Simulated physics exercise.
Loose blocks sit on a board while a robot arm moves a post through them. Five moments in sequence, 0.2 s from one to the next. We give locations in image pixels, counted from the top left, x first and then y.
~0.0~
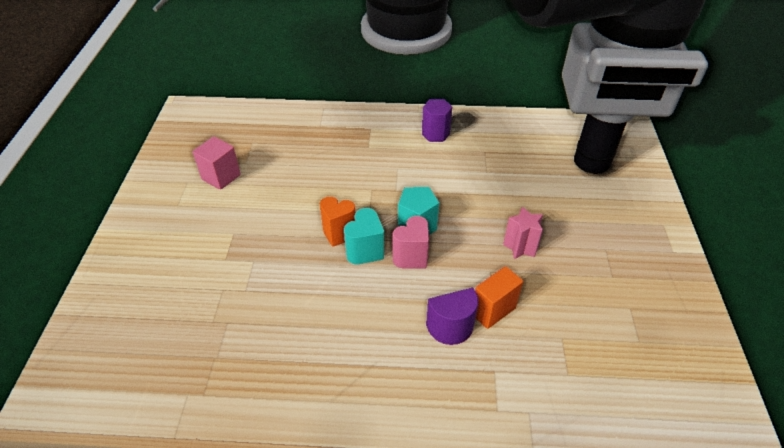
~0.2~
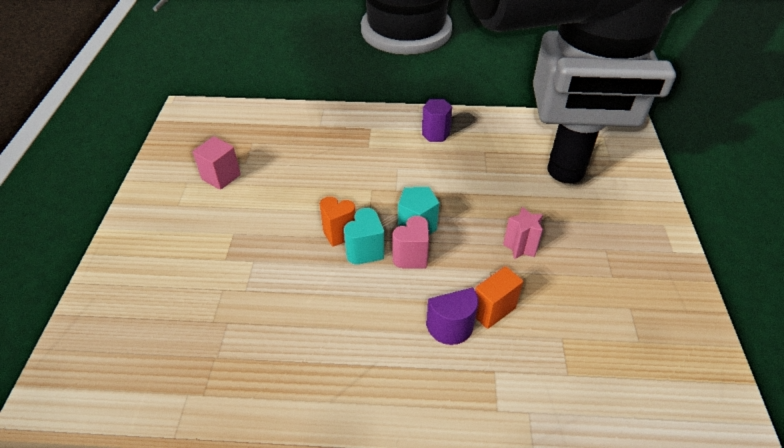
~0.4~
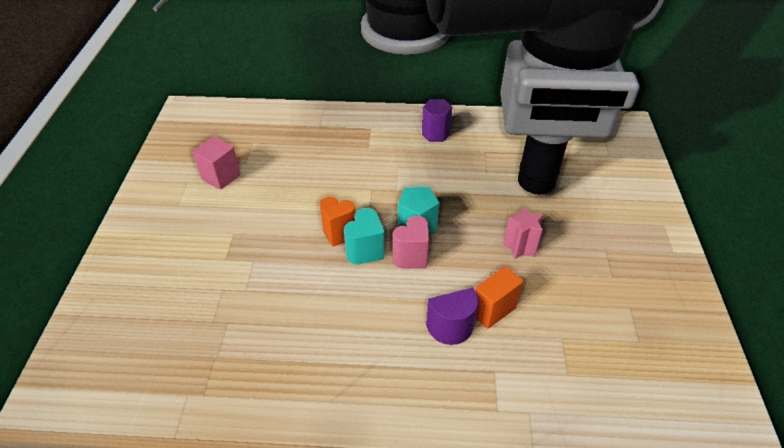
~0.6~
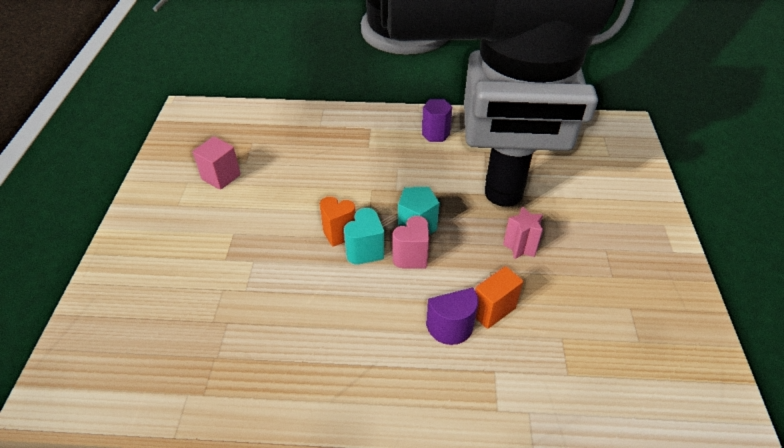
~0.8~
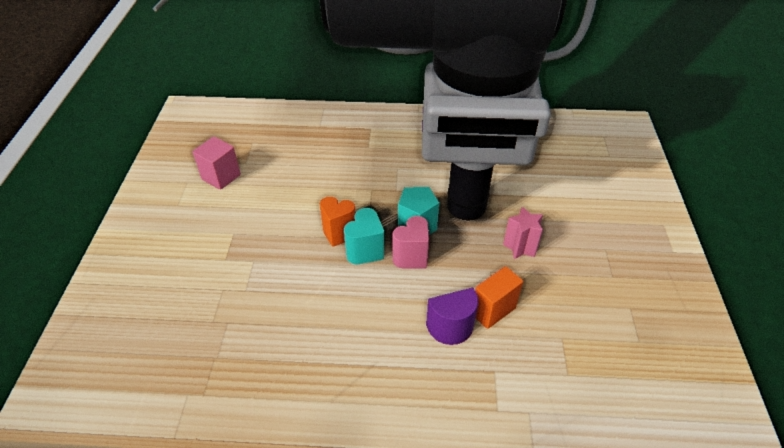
A black post held by a robot arm glides steadily leftward and slightly nearer across a pale wooden board, seen from above by a still camera, passing behind the pink star-shaped block. Orange, turquoise and pink hearts and a turquoise pentagon cluster centrally, with purple and orange blocks nearer and a pink one far left. The post comes beside the cluster, its gripper covering the small purple block behind, while every visible block stays still.
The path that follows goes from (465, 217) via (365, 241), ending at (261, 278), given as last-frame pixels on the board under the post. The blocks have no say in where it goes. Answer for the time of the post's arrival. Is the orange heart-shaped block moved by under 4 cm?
I'd say no.
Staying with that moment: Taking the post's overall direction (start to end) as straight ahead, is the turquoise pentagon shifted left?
No, that is not how it ends up.
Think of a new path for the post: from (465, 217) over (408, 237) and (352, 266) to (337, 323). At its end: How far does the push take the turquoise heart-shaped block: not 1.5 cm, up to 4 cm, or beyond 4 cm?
Net shift: Above 4 cm.
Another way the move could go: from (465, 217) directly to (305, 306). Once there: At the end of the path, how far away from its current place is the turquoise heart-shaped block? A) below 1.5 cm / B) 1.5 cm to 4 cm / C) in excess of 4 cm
Correct choice: B.
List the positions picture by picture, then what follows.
Post tip at (592, 163); block tops, orange heart-shaped block at (336, 207); turquoise heart-shaped block at (364, 224); pink heart-shaped block at (413, 230); turquoise pentagon at (418, 199), in the first picture.
Post at (566, 172); blocks unchanged, in the second picture.
Post at (536, 182); blocks unchanged, in the third picture.
Post at (503, 194); blocks unchanged, in the fourth picture.
Post at (466, 207); orange heart-shaped block at (336, 207); turquoise heart-shaped block at (364, 224); pink heart-shaped block at (413, 230); turquoise pentagon at (418, 199), in the fifth picture.
On the path given first. One third of the way, post at (399, 223); orange heart-shaped block at (321, 208); turquoise heart-shaped block at (347, 231), turned 50° anticlockwise; pink heart-shaped block at (409, 235), turned 25° anticlockwise; turquoise pentagon at (360, 205), turned 30° clockwise.
Two thirds of the way, post at (328, 241); orange heart-shaped block at (278, 207), turned 85° anticlockwise; turquoise heart-shaped block at (317, 251), turned 70° anticlockwise; pink heart-shaped block at (409, 235), turned 25° anticlockwise; turquoise pentagon at (311, 198), turned 80° clockwise.
At the end, post at (259, 269); orange heart-shaped block at (277, 207), turned 85° anticlockwise; turquoise heart-shaped block at (311, 260), turned 95° anticlockwise; pink heart-shaped block at (409, 235), turned 25° anticlockwise; turquoise pentagon at (311, 197), turned 85° clockwise.
